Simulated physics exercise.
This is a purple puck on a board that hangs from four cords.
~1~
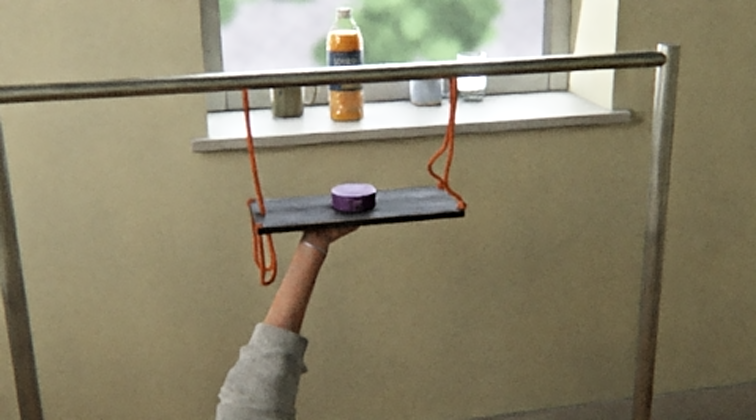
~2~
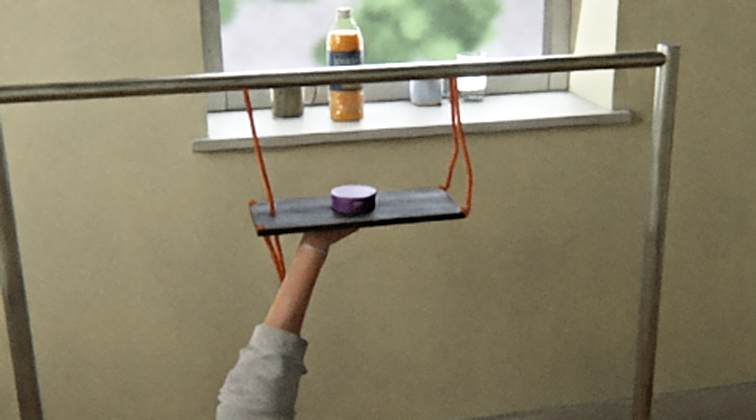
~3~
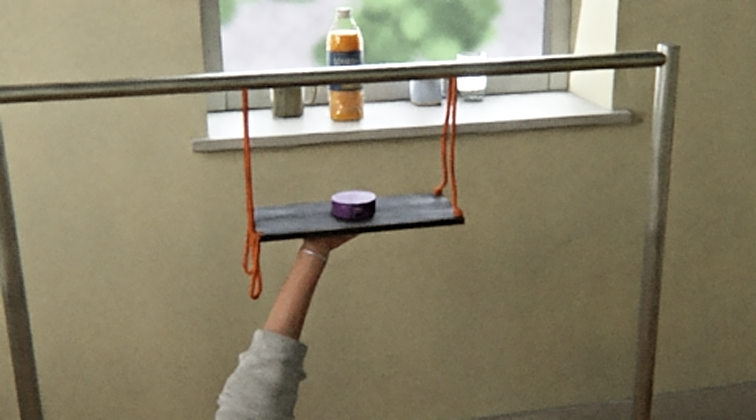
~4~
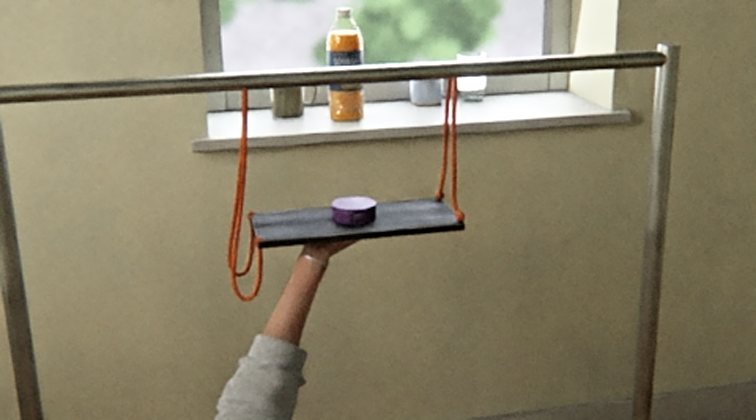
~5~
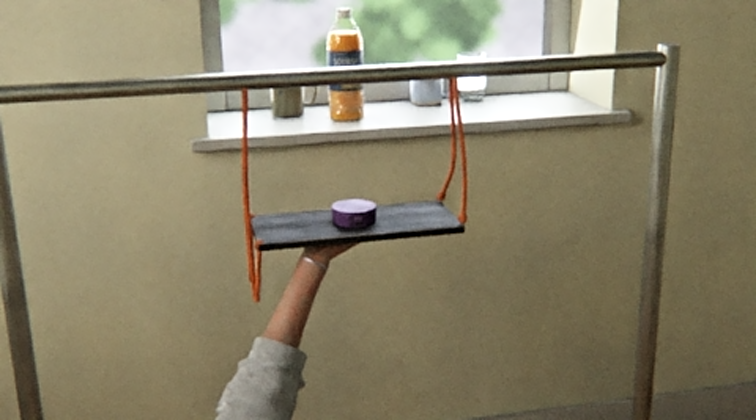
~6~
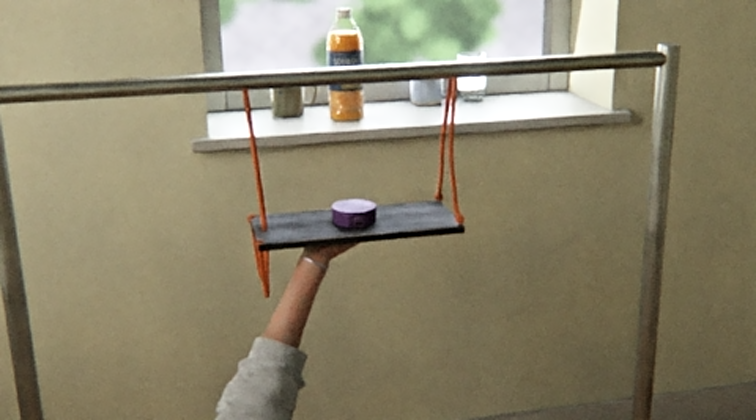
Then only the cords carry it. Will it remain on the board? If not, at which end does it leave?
In the end the purple puck falls from the left end.
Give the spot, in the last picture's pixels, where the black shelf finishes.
Close to (375, 283).
Then, 0.60 s later than the last view, board tipped 37° down to the left; puck falling near (223, 395).
Then, 1.24 s later than the last view, board tipped 41° down to the left; puck on the floor.
Finally, board tipped 41° down to the left; puck on the floor. The purple puck drops leftwards.
